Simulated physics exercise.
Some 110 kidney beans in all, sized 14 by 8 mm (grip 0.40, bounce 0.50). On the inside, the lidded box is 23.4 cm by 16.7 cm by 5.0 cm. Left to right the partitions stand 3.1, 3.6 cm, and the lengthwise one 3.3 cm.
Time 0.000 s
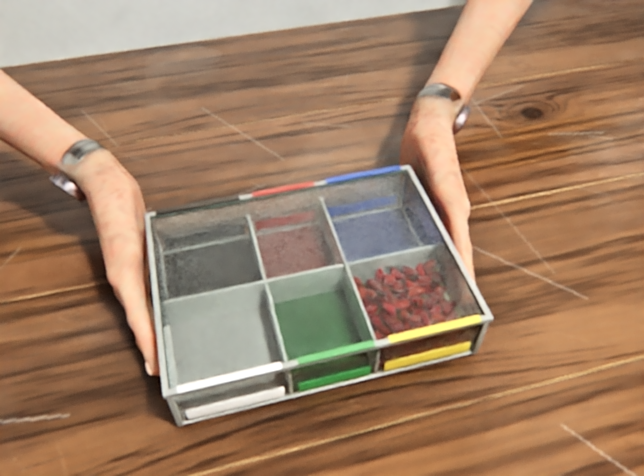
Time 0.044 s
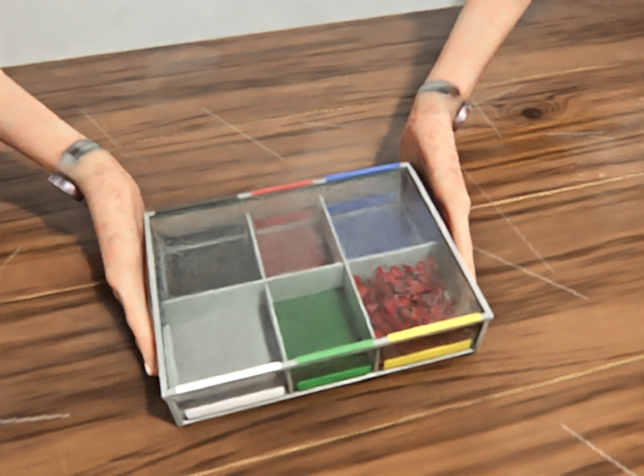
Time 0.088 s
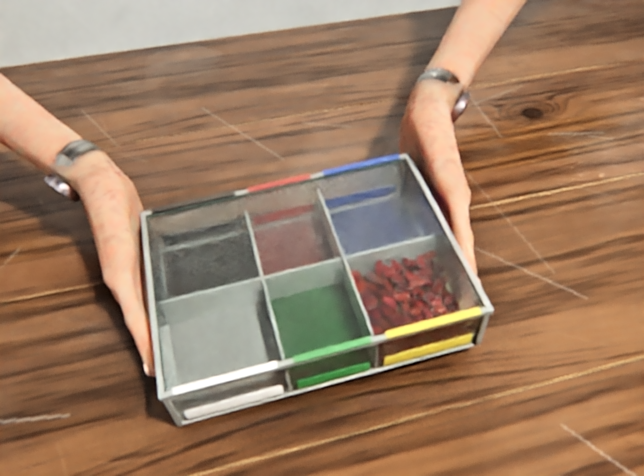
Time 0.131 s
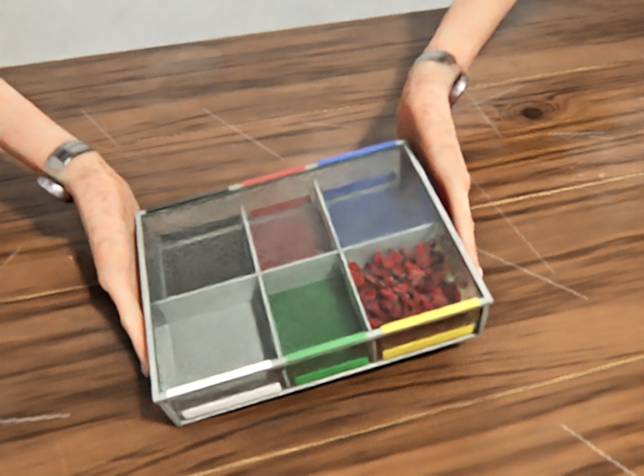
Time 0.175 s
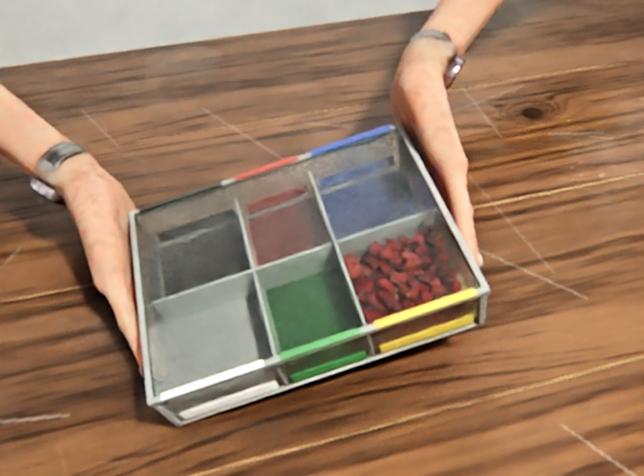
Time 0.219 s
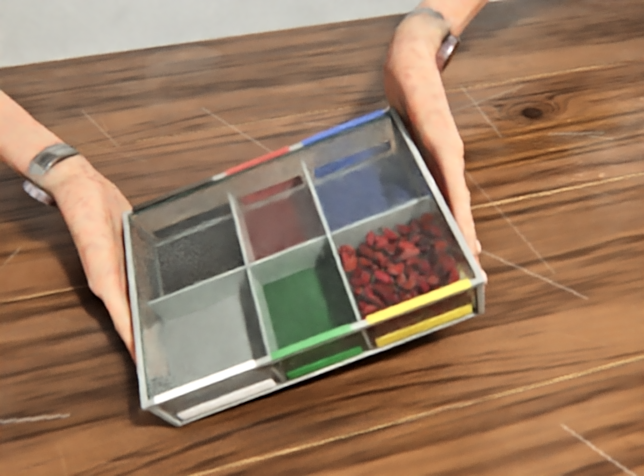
Two hands hold a clear-lidded, six-section box level above a wooden table, with dark red beans filling only the yellow-marked section at the front right. The hands then tilt it steadily, the left front corner lowest and the right side rising, while the beans stay in their section.
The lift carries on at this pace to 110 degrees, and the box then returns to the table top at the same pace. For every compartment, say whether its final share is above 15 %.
Red compartment: No, blue compartment: No, green compartment: No, yellow compartment: Yes, white compartment: Yes, black compartment: No.
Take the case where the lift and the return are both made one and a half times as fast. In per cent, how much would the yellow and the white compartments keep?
That way yellow would end with 80 per cent and white with 15 per cent.
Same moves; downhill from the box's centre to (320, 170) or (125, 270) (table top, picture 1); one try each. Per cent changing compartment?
20 and 30 %.
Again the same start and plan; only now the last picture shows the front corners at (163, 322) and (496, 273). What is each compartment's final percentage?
In per cent, the final split is red 0, blue 35, green 0, yellow 65, white 0, black 0.
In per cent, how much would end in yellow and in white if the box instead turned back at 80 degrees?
Shares: Yellow 85 and white 10, per cent.
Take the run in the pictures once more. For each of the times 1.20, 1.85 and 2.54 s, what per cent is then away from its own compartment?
In order: 20, then 25, then 30.
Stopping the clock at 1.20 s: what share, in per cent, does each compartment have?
Red 0 %, blue 0 %, green 10 %, yellow 80 %, white 10 %, black 0 %.
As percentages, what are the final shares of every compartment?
Final shares in percent: Red 0, blue 0, green 5, yellow 70, white 25, black 0.
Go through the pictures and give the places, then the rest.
The first frame shows box tilt 0 degrees, front corners at (169, 391) and (485, 317); yellow 100 %.
The second frame shows box tilt 1 degrees, front corners at (168, 392) and (485, 315).
The third frame shows box tilt 3 degrees, front corners at (165, 393) and (485, 309), lowest corner left front.
The fourth frame shows box tilt 7 degrees, front corners at (160, 396) and (484, 299), lowest corner left front.
The fifth frame shows box tilt 12 degrees, front corners at (154, 399) and (482, 289), lowest corner left front.
The sixth frame shows box tilt 16 degrees, front corners at (148, 402) and (477, 279), lowest corner left front; yellow 100 %. The box's pace is about 100 degrees a second.
After 1.20 s, tilt 110 degrees; green 10 %, yellow 80 %, white 10 %.
After 1.85 s, tilt 49 degrees; yellow 75 %, white 25 %.
After 2.54 s, tilt 0 degrees; green 5 %, yellow 70 %, white 25 %.
By 3.1 s all is still; red 0 %, blue 0 %, green 5 %, yellow 70 %, white 25 %, black 0 %.
